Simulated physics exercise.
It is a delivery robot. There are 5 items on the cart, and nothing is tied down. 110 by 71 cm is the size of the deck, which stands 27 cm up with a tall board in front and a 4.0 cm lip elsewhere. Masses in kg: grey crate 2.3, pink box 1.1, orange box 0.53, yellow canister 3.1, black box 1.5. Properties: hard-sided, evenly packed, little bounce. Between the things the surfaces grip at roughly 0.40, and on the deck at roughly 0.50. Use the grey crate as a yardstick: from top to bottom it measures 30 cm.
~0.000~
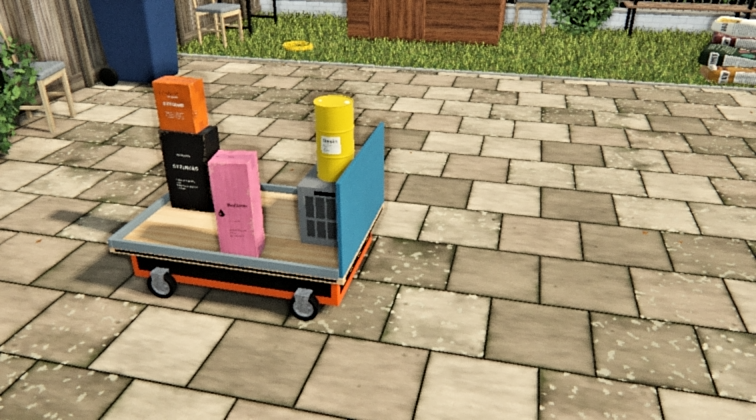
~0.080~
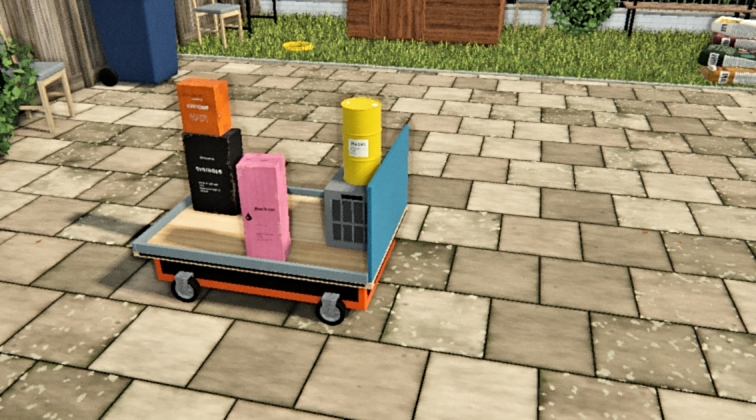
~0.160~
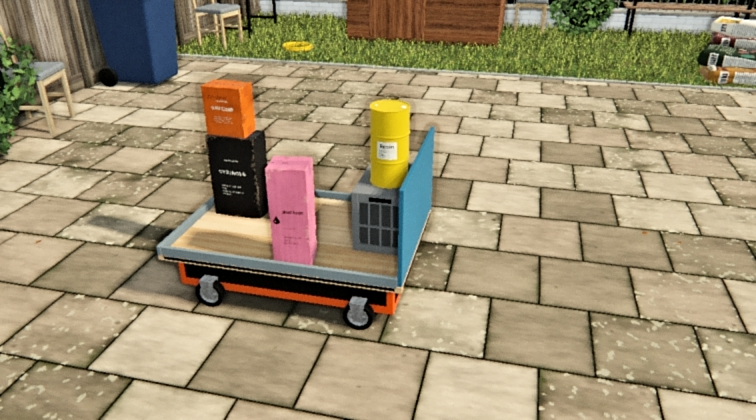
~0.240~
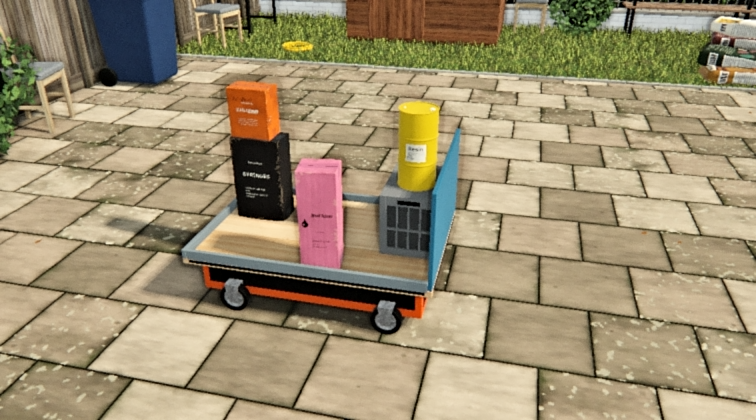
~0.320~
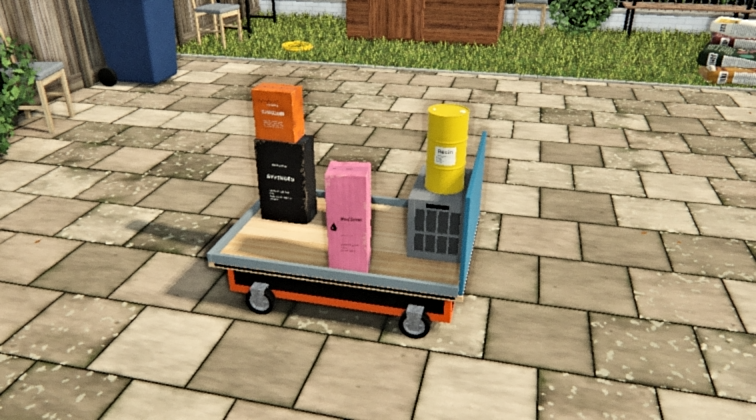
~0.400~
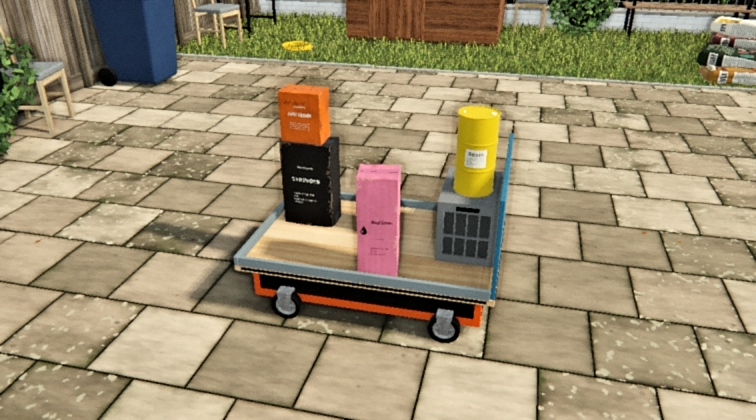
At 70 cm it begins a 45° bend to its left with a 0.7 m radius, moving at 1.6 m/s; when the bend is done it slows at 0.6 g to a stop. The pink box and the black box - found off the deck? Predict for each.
Prediction: The pink box is off the deck, the black box is not off the deck.
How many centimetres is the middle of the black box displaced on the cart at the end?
It ends up around 8 cm from its start.
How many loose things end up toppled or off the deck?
3.
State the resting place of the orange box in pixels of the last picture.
Resting point, approx. (595, 187) px.
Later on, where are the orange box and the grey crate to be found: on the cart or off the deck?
Well, the orange box is still in bounds, and the grey crate is still in bounds.
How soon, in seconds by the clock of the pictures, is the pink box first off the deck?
Answer: Near 0.7 s.
By 0.90 s, cart has run 144 cm, turned 43°; pink box and yellow canister now off the deck; black box tilted 5° near (454, 178); grey crate 19 cm from its spot.
By 1.40 s, cart has run 177 cm, turned 45°, stopped; black box tilted 15° near (514, 157); orange box tilted 17°; grey crate 16 cm from its spot.
When it is over (2.6 s), off the deck, pink box and yellow canister; lying over on the cart, orange box; not toppled but over 10 cm from the start, grey crate; the last one within 10 cm of the start. In the last view, pink box near (684, 264), black box near (501, 159).
